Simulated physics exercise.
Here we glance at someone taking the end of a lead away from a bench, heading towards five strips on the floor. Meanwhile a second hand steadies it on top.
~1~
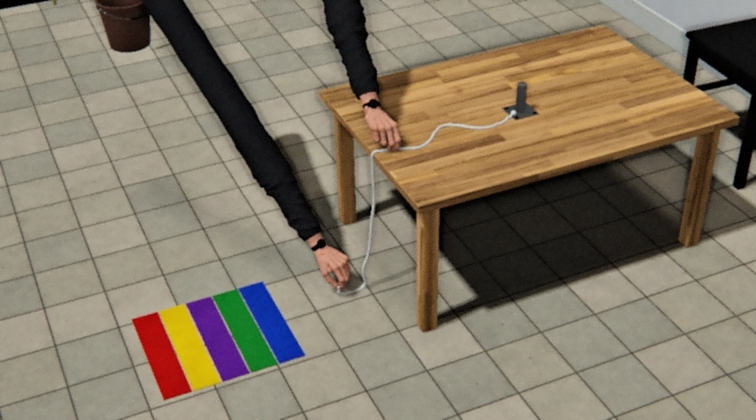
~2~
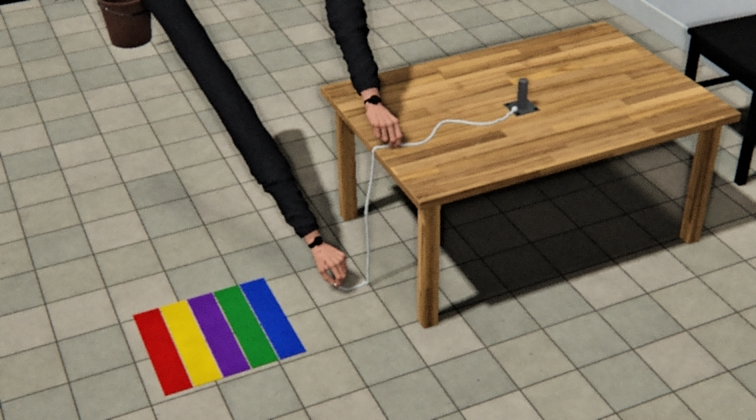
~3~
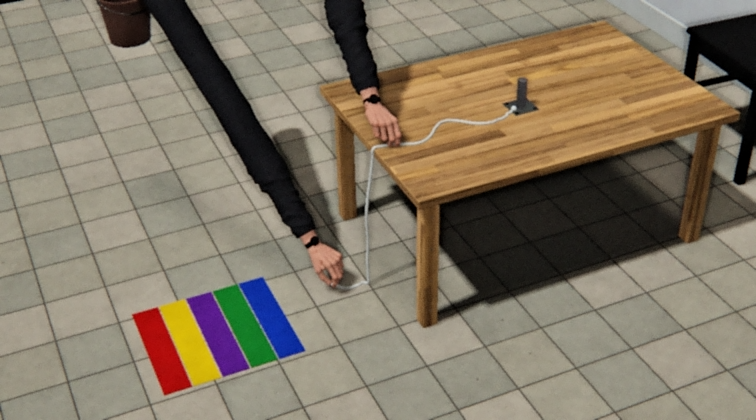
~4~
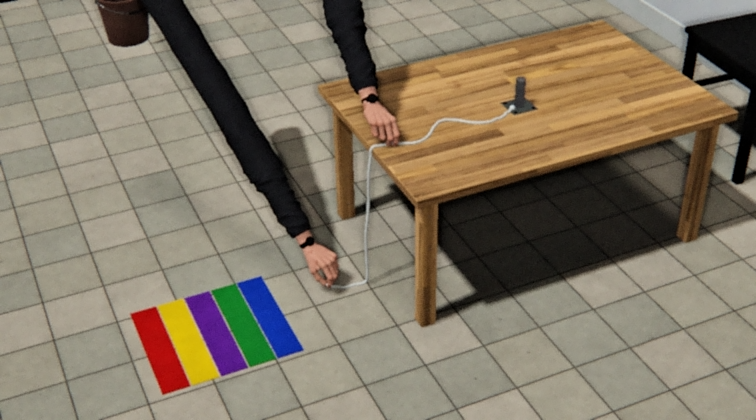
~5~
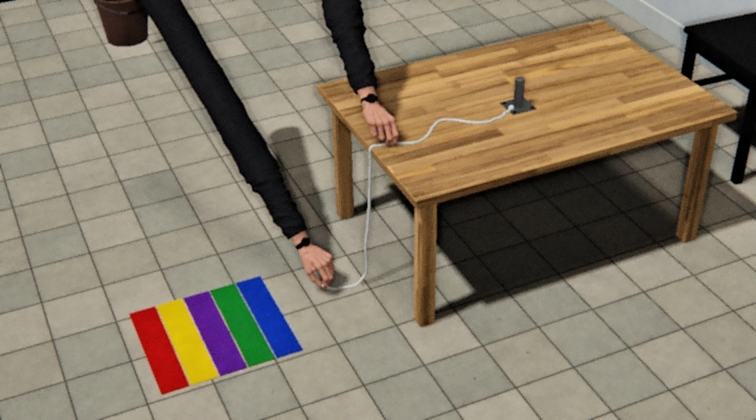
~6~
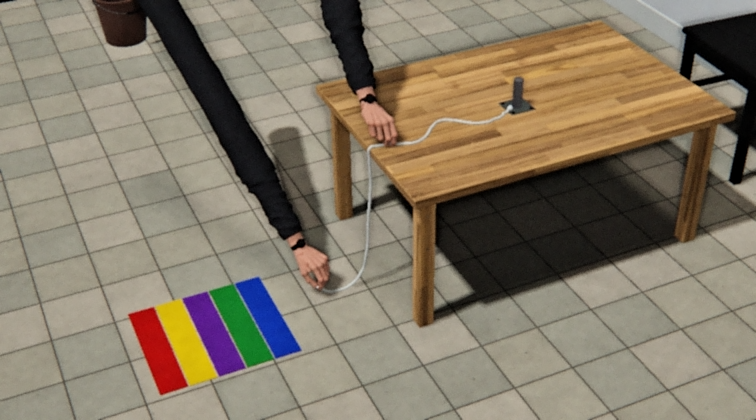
A hand low beside the wooden table draws the white cord's end slightly left.
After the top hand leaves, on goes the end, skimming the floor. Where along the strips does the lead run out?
Over the purple strip.
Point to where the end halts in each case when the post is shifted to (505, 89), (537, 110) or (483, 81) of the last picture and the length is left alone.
In that order: (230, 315), (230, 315) and (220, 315).
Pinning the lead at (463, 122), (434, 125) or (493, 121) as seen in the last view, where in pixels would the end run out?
Near (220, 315), then (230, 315), then (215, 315).
A little later, end near (262, 303); over blue.
Next, end near (230, 313); over green.
When it is tight, end near (212, 318); over purple. It halts on the purple strip.
